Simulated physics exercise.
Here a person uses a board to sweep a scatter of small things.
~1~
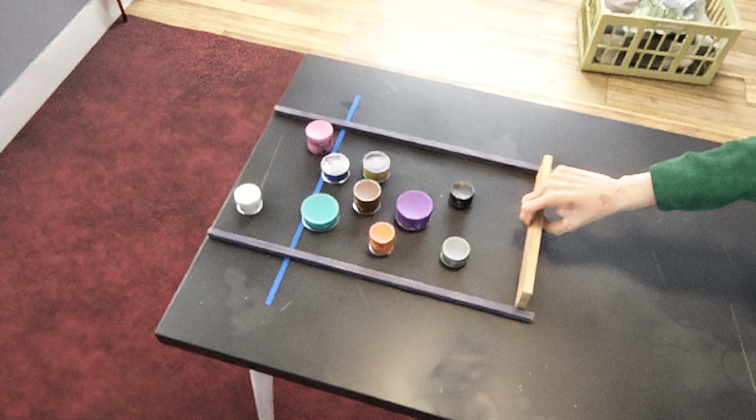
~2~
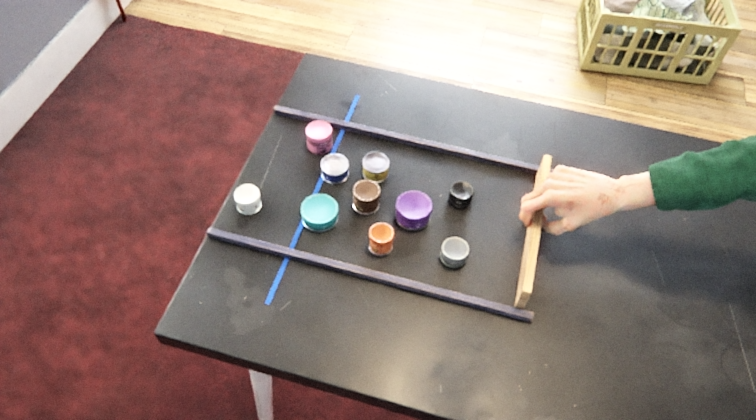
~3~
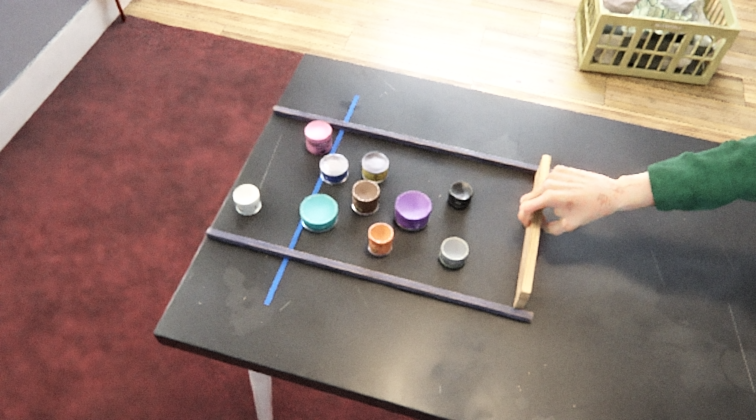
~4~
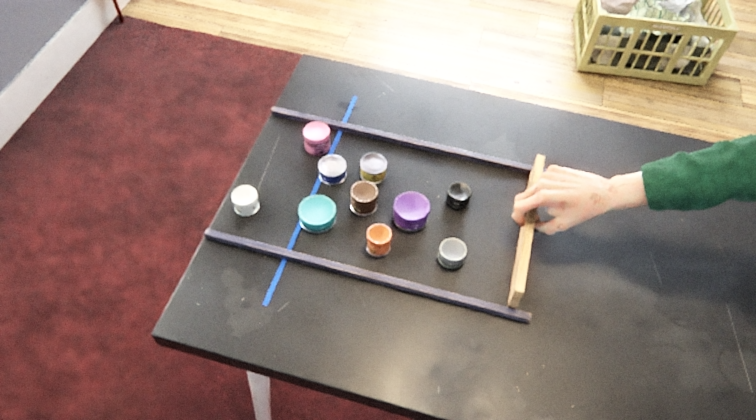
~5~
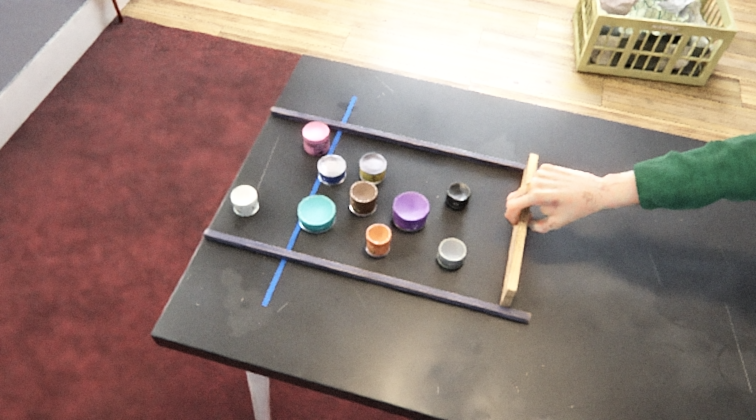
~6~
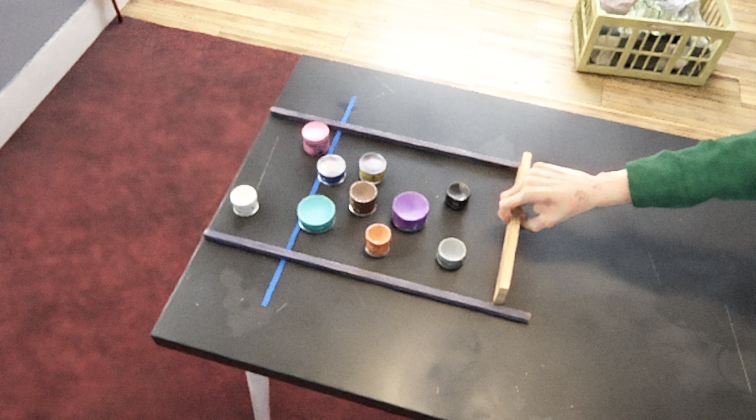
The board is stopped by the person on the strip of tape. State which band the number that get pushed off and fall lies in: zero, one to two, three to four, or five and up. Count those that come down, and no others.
Most likely none of them will slide off.
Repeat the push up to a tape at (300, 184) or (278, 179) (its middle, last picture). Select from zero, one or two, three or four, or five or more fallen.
First one to two, then one to two.
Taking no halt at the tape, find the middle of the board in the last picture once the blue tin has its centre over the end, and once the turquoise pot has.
Roughly at (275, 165) and roughly at (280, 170).
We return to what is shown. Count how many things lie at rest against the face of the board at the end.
5.
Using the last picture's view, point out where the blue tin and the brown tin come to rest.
The first comes to rest at (289, 161), and the second at (268, 173).
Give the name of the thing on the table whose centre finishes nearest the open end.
I reckon it's the white tin.
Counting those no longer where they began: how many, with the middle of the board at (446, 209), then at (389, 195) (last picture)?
The number moved is 2 and then 6.
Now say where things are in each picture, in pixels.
In the first frame, white tin (249, 200); pink tub (320, 138); blue tin (335, 169); board (535, 229); tape (319, 187).
In the second frame, pink tub (319, 138); grey tin (455, 253).
In the third frame, blue tin (334, 169); orange tin (381, 240).
In the fourth frame, white tin (246, 201); board (527, 228).
In the fifth frame, pink tub (316, 139); purple tin (411, 212).
In the sixth frame, white tin (245, 201); pink tub (316, 139); blue tin (332, 170); board (513, 225); tape (315, 188).
Soon after, none off yet; white tin at rest near (245, 201); pink tub at rest near (316, 139); blue tin at rest near (332, 170).
Then, none off yet; white tin at rest near (245, 201); pink tub at rest near (315, 139); blue tin moved a little near (322, 167).
At rest, the number that fall off is zero.
